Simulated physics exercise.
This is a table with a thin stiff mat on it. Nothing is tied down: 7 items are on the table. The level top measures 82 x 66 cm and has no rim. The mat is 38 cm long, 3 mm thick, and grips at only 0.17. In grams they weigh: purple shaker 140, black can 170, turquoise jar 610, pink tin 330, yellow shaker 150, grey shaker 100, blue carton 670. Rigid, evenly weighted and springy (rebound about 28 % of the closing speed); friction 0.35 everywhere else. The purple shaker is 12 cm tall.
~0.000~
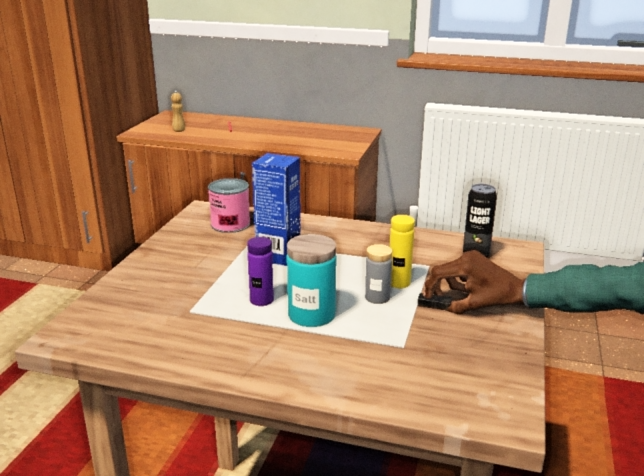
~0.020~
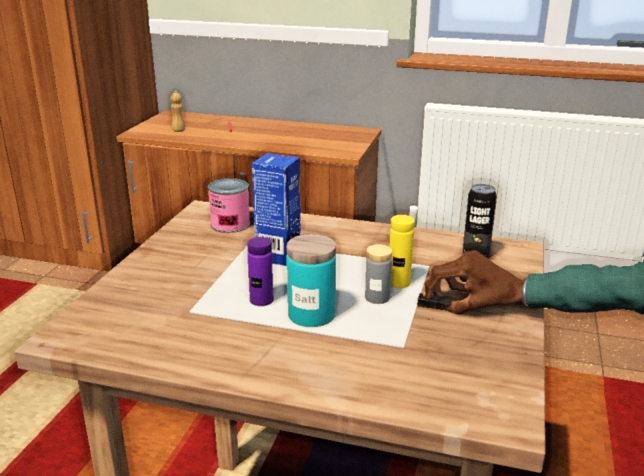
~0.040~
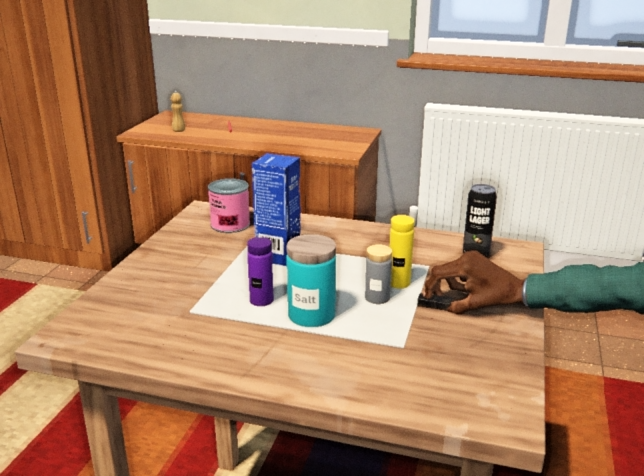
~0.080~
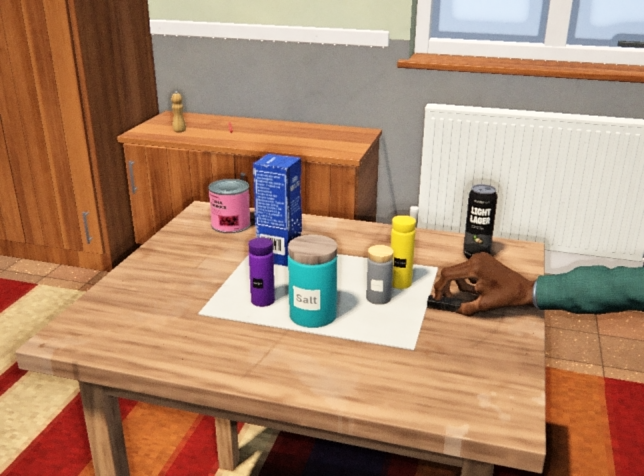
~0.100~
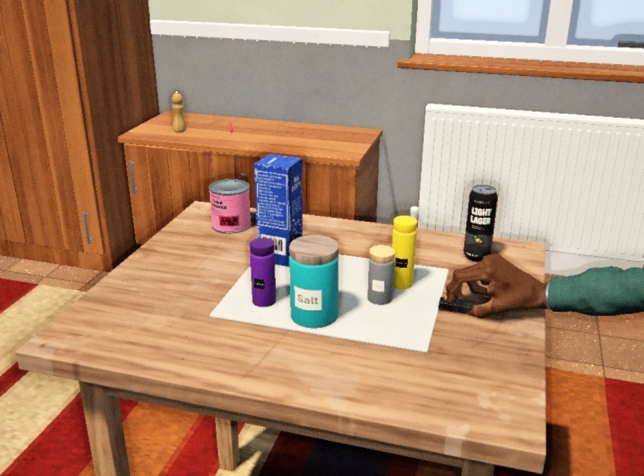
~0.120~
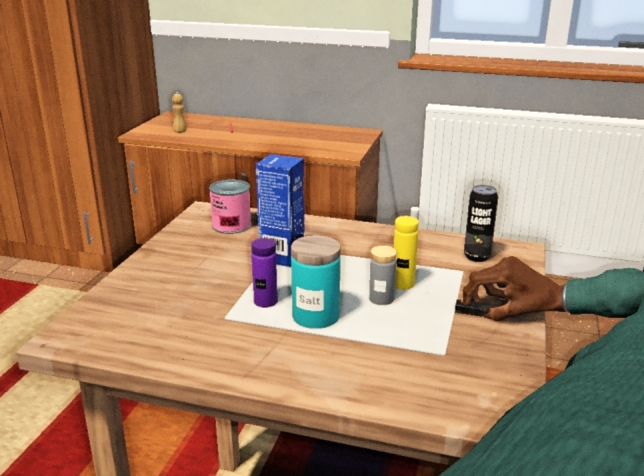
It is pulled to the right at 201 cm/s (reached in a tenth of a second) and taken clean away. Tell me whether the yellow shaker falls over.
The yellow shaker falls over.
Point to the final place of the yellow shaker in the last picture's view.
At about (493, 288).
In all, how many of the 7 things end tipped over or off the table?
That comes to 2.
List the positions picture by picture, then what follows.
In the first picture, mat pulled 0 cm; yellow shaker (401, 252); purple shaker (261, 272).
In the second picture, mat pulled 0 cm; turquoise jar (312, 281); pink tin (229, 205).
In the third picture, mat pulled 0 cm; grey shaker (378, 274); blue carton (277, 211).
In the fourth picture, mat pulled 2 cm; purple shaker (262, 272); black can (480, 224).
In the fifth picture, mat pulled 4 cm; turquoise jar (314, 281); pink tin (230, 206).
In the sixth picture, mat pulled 6 cm; yellow shaker (405, 253); grey shaker (382, 276).
By 0.22 s, mat pulled 26 cm; yellow shaker 3 cm from its spot near (417, 254); turquoise jar 3 cm from its spot; purple shaker 2 cm from its spot.
By 0.42 s, mat pulled 66 cm; yellow shaker tilted 16° near (450, 259); grey shaker tilted 20°; turquoise jar 4 cm from its spot.
By 0.62 s, mat pulled 89 cm; yellow shaker tilted 62° near (477, 272); grey shaker tilted 38°; turquoise jar 4 cm from its spot.
When it is over (1.2 s), lying over on the table, yellow shaker and grey shaker; the other 5 within 6 cm of the start. End places, in pixels of the last picture, yellow shaker near (493, 288).
